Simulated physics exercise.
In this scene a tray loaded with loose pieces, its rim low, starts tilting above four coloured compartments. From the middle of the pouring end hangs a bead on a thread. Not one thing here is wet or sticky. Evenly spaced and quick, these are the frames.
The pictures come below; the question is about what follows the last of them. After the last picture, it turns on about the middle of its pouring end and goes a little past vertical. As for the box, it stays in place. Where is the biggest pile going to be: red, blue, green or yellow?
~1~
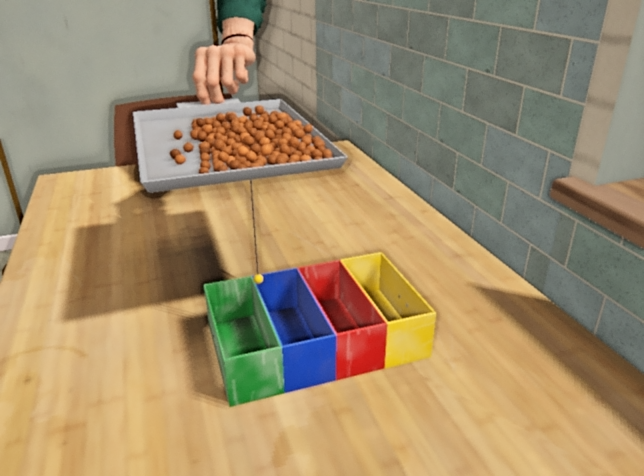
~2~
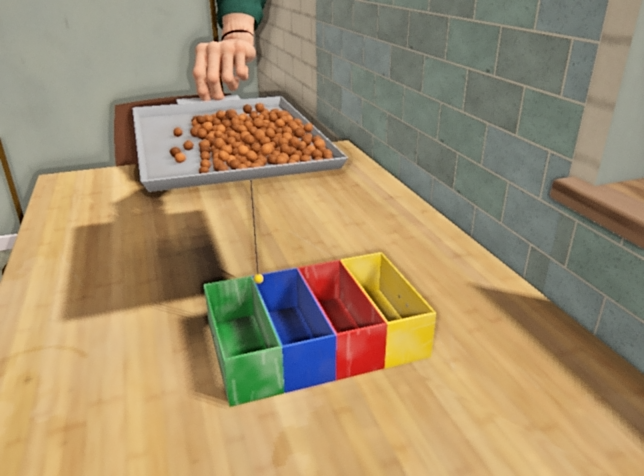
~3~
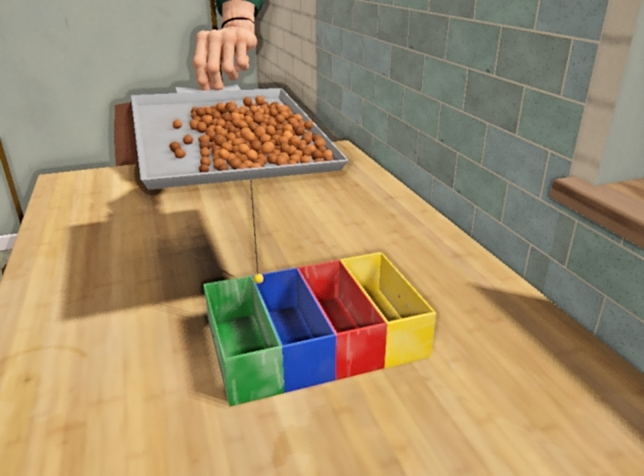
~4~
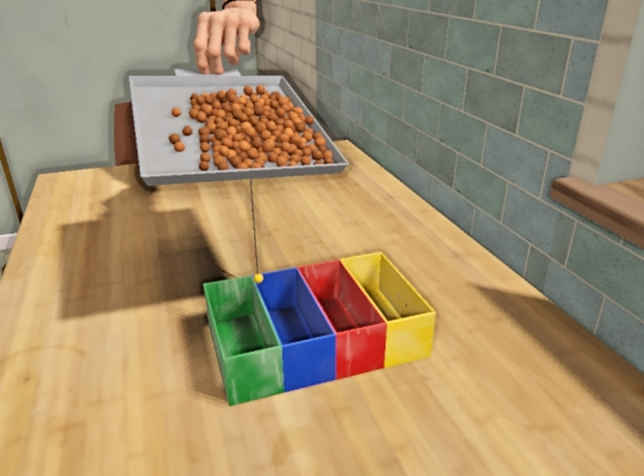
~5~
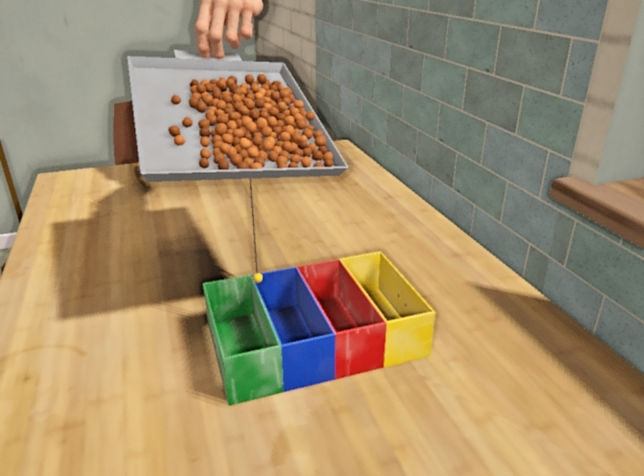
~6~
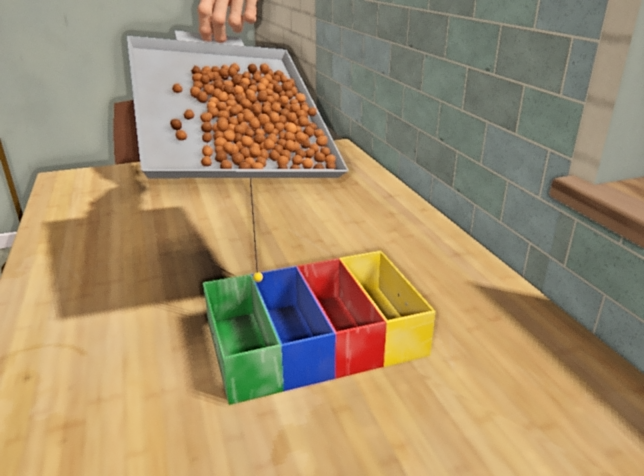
In red.
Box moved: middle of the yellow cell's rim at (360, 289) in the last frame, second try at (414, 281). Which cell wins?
In turn: The yellow cell; that red cell.
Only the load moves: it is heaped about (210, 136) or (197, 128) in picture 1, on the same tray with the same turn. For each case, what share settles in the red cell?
First case: Around 40 %; second case: Around 40 %.
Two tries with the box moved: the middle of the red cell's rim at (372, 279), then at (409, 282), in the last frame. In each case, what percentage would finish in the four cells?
You'd get about 90 per cent first and about 80 per cent second.
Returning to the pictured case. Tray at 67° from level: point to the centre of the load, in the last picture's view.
I'd mark the middle close to (303, 152).
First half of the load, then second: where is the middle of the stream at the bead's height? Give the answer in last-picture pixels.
Close to (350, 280), then close to (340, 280).
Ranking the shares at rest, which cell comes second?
The one in second place is that yellow cell.
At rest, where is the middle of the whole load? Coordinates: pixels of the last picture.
Close to (345, 333), more or less.
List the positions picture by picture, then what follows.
In the first frame, corners of the pouring end at (147, 179) and (341, 156), level; middle of the load at (255, 139), hazelnuts; bead on its thread at (258, 279); green cell at (255, 372); blue cell at (310, 360); red cell at (361, 348); yellow cell at (410, 336).
In the second frame, corners of the pouring end at (147, 178) and (341, 156), level; middle of the load at (255, 137).
In the third frame, corners of the pouring end at (147, 176) and (342, 159), tipped barely, lowest at the right corner; middle of the load at (253, 128).
In the fourth frame, corners of the pouring end at (147, 173) and (342, 162), tipped a little, lowest at the right corner; middle of the load at (253, 121).
In the fifth frame, corners of the pouring end at (147, 170) and (342, 165), tipped clearly, lowest at the right corner; middle of the load at (254, 115).
In the sixth frame, corners of the pouring end at (148, 167) and (342, 167), tipped clearly, lowest at the right corner; middle of the load at (257, 113); green cell at (254, 371); blue cell at (309, 358); red cell at (361, 346); yellow cell at (409, 335).
Soon after the last picture, tray tipped steeply; most on the tray; a stray few in the red cell; a stray few in the yellow cell; a stray few in the blue cell; about a quarter falling or outside the box.
A little later, tray tipped past a quarter turn; about half in the red cell; about a quarter in the yellow cell; about a quarter in the blue cell; a small part in the green cell; a small part falling or outside the box.
Later still, tray tipped past a quarter turn; about half in the red cell; about a quarter in the yellow cell; about a quarter in the blue cell; a small part in the green cell; a small part falling or outside the box.
At rest, tray tipped past a quarter turn; about half in the red cell; about a quarter in the yellow cell; about a quarter in the blue cell; a small part in the green cell; a small part outside the box.
